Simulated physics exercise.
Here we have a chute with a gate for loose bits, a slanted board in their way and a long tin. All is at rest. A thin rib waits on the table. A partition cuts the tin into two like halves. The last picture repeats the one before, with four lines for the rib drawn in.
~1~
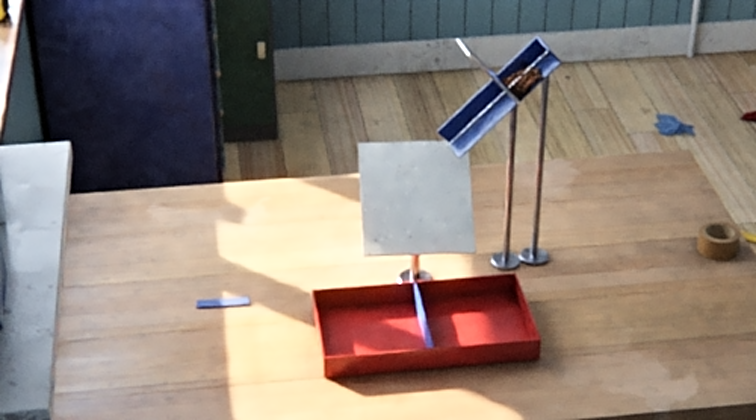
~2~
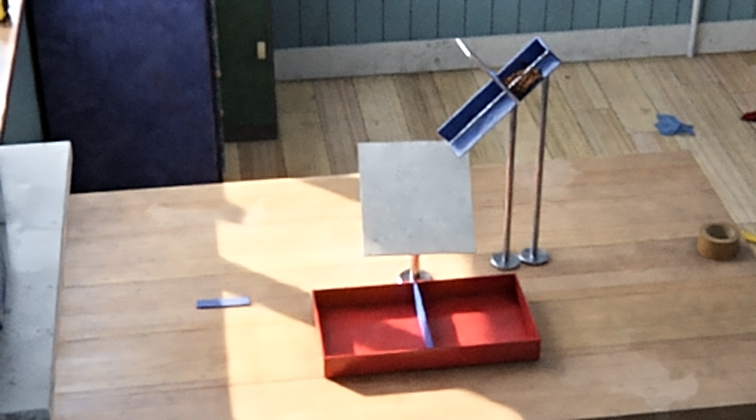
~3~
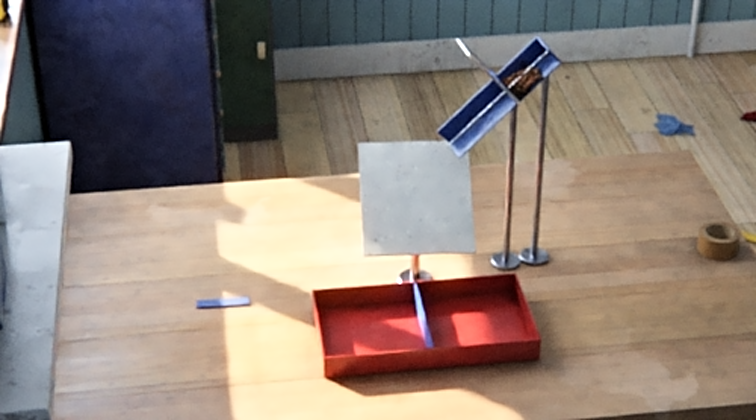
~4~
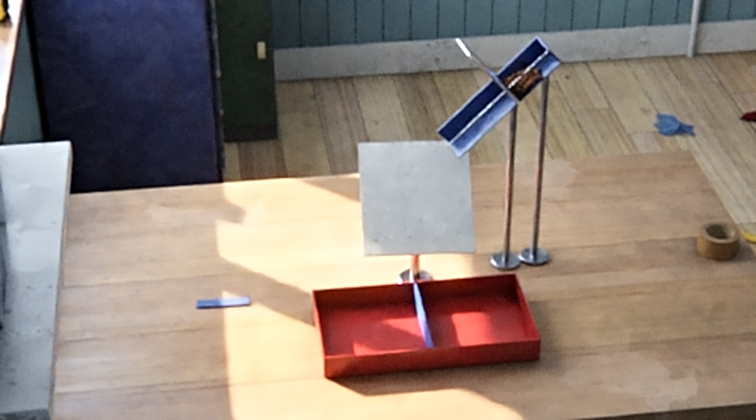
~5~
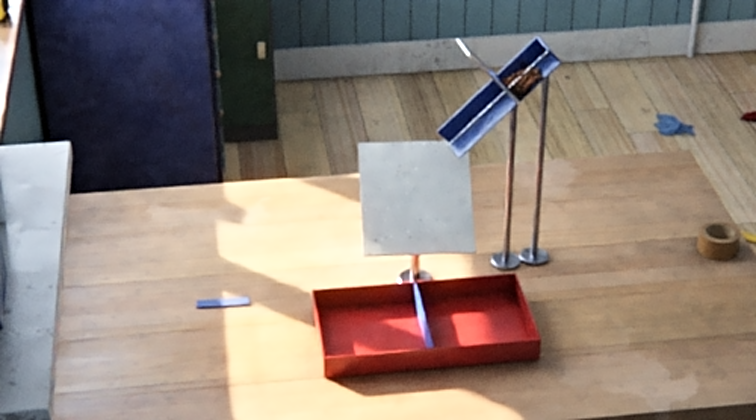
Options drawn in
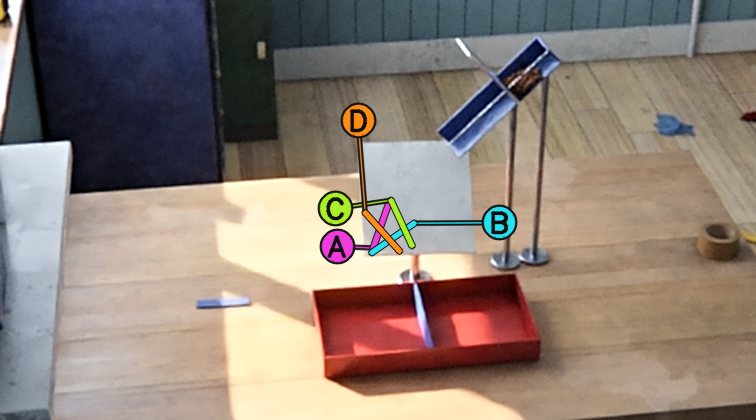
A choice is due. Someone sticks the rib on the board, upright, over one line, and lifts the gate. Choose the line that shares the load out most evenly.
D beats the others.
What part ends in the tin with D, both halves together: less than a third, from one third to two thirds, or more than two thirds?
More than two thirds.
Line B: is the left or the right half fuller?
The left half.
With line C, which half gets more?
More lands on the right.
On the marked copy, line A from (389, 201) to (373, 248); line B from (414, 223) to (371, 252); line C from (391, 200) to (412, 245); line D from (365, 212) to (399, 251).
For line A, of what is caught, almost all in the left half, just a few in the right.
For line B, of what is caught, the larger part in the left half, about a tenth in the right.
For line C, of what is caught, about a tenth in the left half, almost all in the right.
For line D, of what is caught, roughly half in the left half, roughly half in the right.
